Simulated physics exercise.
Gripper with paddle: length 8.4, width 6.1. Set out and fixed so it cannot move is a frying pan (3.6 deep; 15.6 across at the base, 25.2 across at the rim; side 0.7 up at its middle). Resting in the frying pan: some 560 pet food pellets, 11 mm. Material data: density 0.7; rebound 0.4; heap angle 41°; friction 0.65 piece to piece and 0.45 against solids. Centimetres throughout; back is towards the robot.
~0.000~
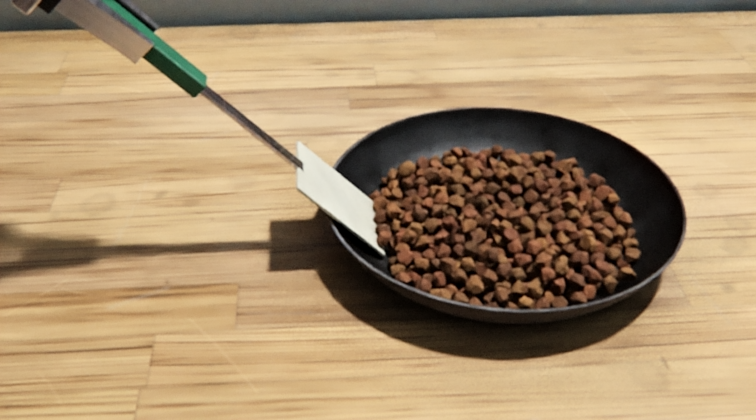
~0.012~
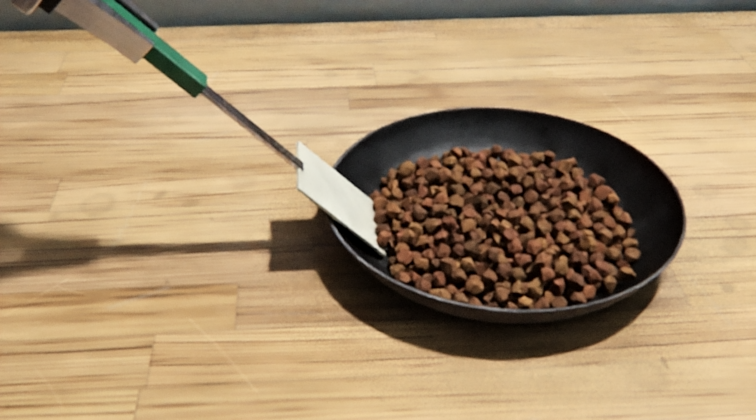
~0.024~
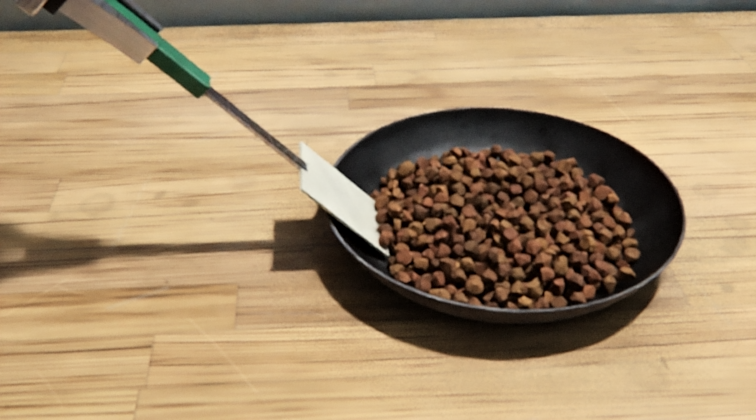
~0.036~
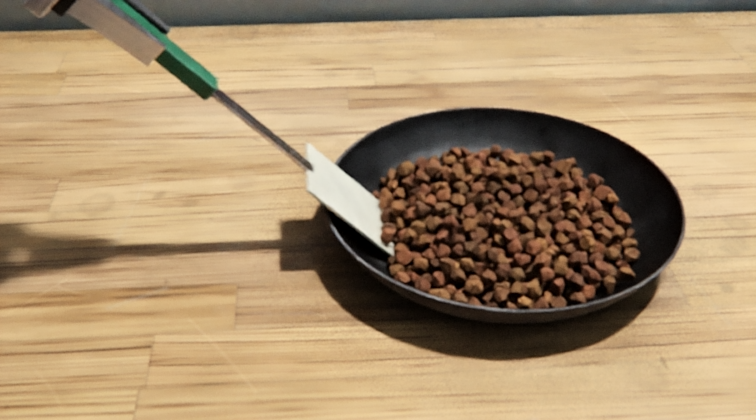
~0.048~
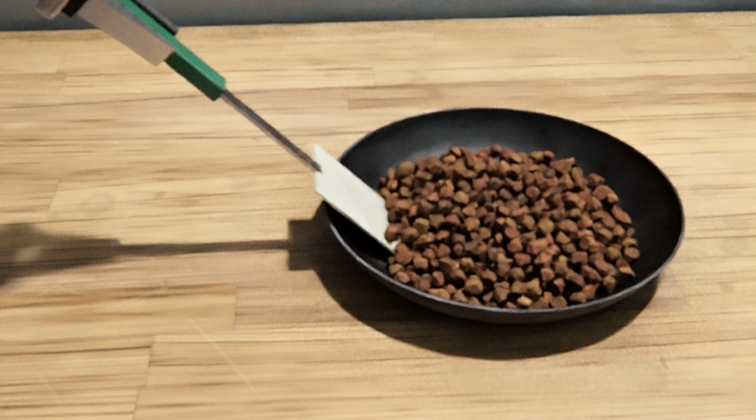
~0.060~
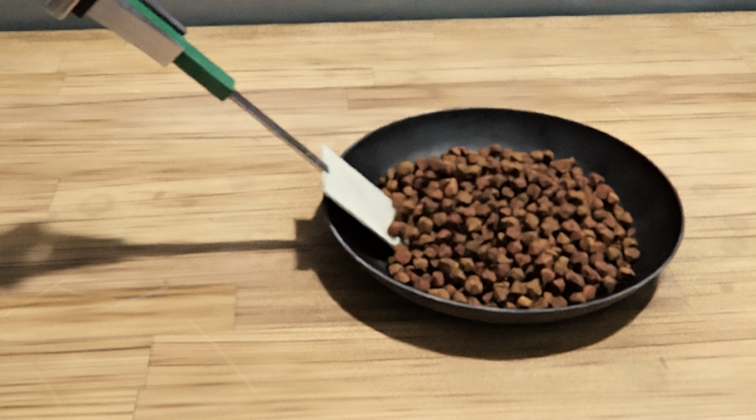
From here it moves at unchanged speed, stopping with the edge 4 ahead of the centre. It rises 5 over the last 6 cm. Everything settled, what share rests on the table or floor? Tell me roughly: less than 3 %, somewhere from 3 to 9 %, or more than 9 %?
Less than 3 %.
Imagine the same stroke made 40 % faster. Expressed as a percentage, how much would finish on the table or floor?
Around 0 per cent would finish on the table or floor.
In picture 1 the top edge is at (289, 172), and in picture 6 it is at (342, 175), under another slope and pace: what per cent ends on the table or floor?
About 10 per cent.
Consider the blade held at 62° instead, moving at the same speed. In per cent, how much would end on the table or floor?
My guess is close to 0 per cent.
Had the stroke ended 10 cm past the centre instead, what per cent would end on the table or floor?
That would be something like 20 in a hundred.
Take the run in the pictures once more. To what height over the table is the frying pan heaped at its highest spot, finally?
Height at the end: Around 5.0 cm.
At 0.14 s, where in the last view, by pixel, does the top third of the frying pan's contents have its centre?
At about (541, 203).
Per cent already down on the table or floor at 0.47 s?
Share at that moment: About 0 %.
After 0.14 s, sloping 46°, highest piece 4 above the table; 562 in the frying pan.
After 0.23 s, sloping 46°, highest piece 5 above the table; 562 in the frying pan.
After 0.47 s, sloping 46°, highest piece 5 above the table; 562 in the frying pan.
After 1.52 s, sloping 46°, highest piece 4 above the table; 562 in the frying pan.
In the end, 562 in the frying pan. That is 0 % on the table or floor.
